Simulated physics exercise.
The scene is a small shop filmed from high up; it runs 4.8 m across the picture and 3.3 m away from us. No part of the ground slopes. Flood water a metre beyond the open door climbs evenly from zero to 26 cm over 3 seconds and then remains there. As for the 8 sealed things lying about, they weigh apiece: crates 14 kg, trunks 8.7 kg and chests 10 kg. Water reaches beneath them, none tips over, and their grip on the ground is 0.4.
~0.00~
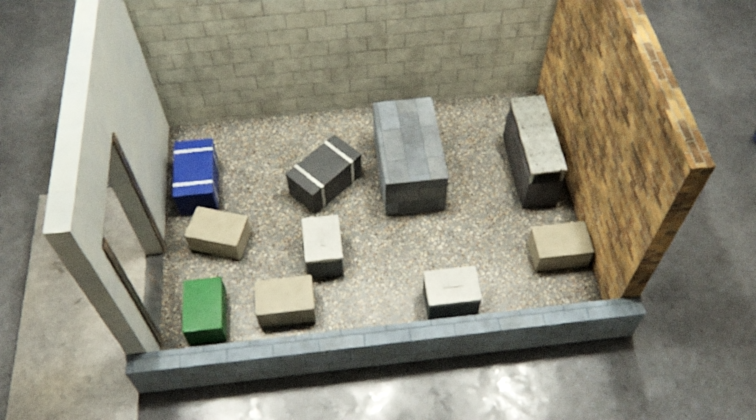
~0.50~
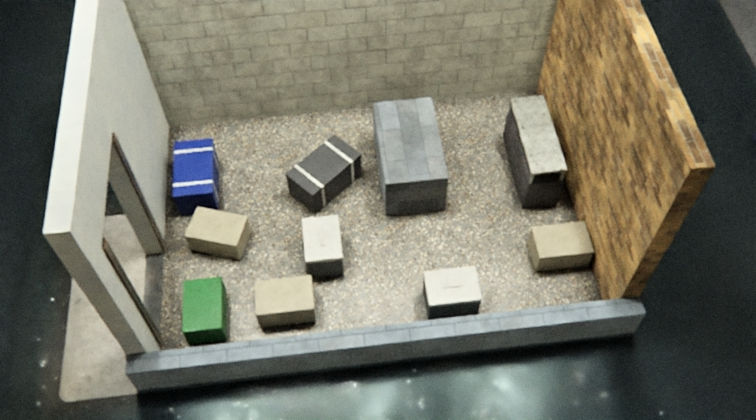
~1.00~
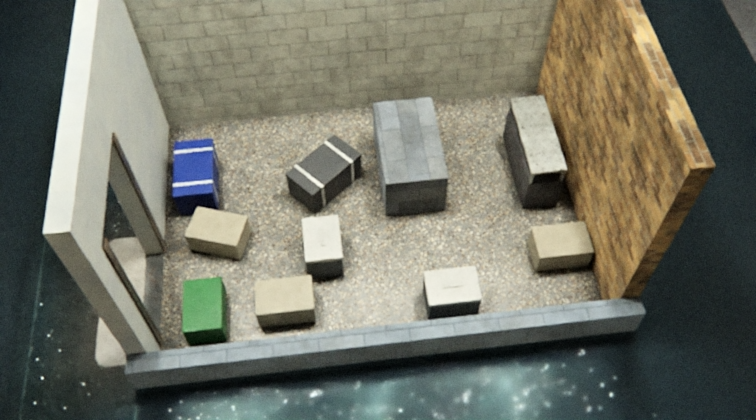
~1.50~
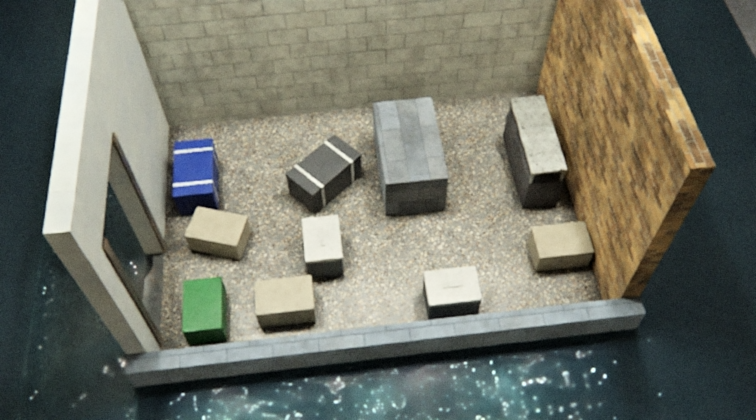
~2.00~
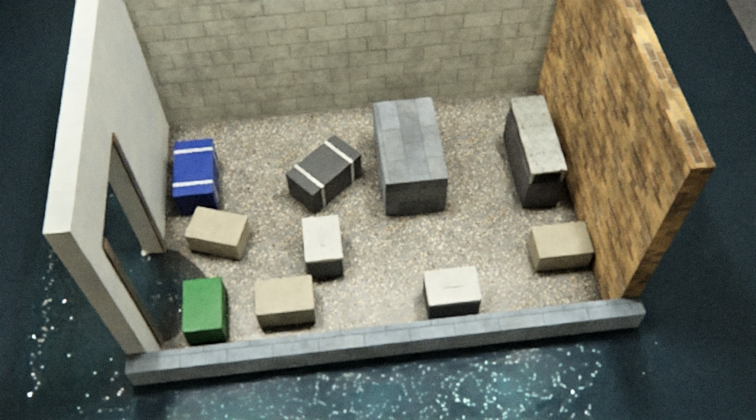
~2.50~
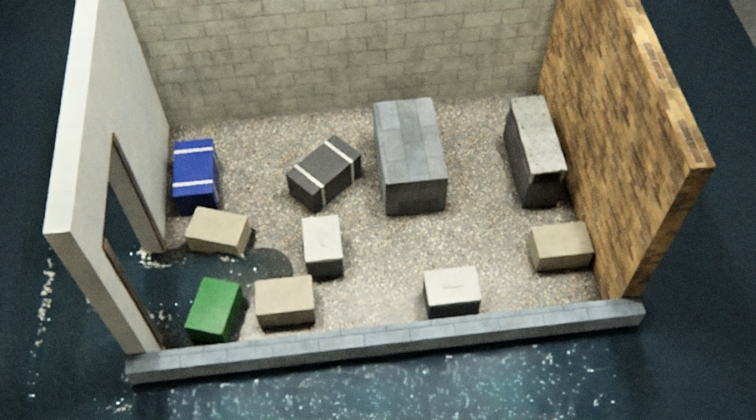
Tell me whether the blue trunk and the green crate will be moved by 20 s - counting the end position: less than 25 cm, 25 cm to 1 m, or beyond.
Blue trunk: A long trip. Green crate: A long trip.
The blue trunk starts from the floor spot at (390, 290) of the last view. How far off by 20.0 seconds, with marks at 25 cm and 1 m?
Looks like it is swept a long way.
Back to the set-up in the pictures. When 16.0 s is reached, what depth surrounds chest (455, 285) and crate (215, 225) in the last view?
Roughly 24 and 13 cm.
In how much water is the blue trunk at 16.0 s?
Close to 13 centimetres.
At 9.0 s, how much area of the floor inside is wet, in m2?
The covered patch comes to about 14 m2.
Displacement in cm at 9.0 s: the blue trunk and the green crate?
Close to 20 and 300 centimetres by then.
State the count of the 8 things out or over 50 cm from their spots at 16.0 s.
Count then: 7.
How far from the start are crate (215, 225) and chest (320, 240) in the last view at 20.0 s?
In turn: 120 cm, 250 cm.
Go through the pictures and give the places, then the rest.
In the first picture, the blue trunk at (193, 167), on the bottom; the green crate at (202, 304) rests on the ground; 0.0 m2 under water; 0 of 8 have shifted.
In the second picture, the blue trunk at (193, 167), on the bottom; the green crate at (202, 304), on the bottom; water covers 0.0 m2; 0 of 8 have shifted.
In the third picture, the blue trunk at (193, 167) rests on the ground; the green crate at (202, 304) rests on the ground; 0.0 m2 under water; 0 of 8 have shifted.
In the fourth picture, the blue trunk at (193, 167) rests on the ground; the green crate at (202, 304), on the bottom; water covers 0.0 m2; 0 of 8 have shifted.
In the fifth picture, the blue trunk at (193, 167), on the bottom; the green crate at (202, 304), on the bottom; 0.3 m2 under water; 0 of 8 have shifted.
In the sixth picture, the blue trunk at (193, 167) rests on the ground; the green crate at (212, 305) rests on the ground, 11 cm from its start; 1.0 m2 under water; 1 of 8 have shifted.
After 4.0 s the blue trunk is near (192, 164), 0.1 m from its start, aground; the green crate is near (296, 310), 1.0 m from its start, afloat; 1 afloat.
After 9.0 s the blue trunk is near (189, 180), 0.2 m from its start, afloat; the green crate is near (475, 224), 3.0 m from its start, afloat; 7 afloat.
After 16.0 s the blue trunk is near (226, 126), 0.6 m from its start, afloat; the green crate is near (468, 204), 3.0 m from its start, afloat; 8 afloat.
After 20.0 s the blue trunk is near (356, 225), 2.1 m from its start, afloat; the green crate is near (459, 205), 2.9 m from its start, afloat; 8 afloat.
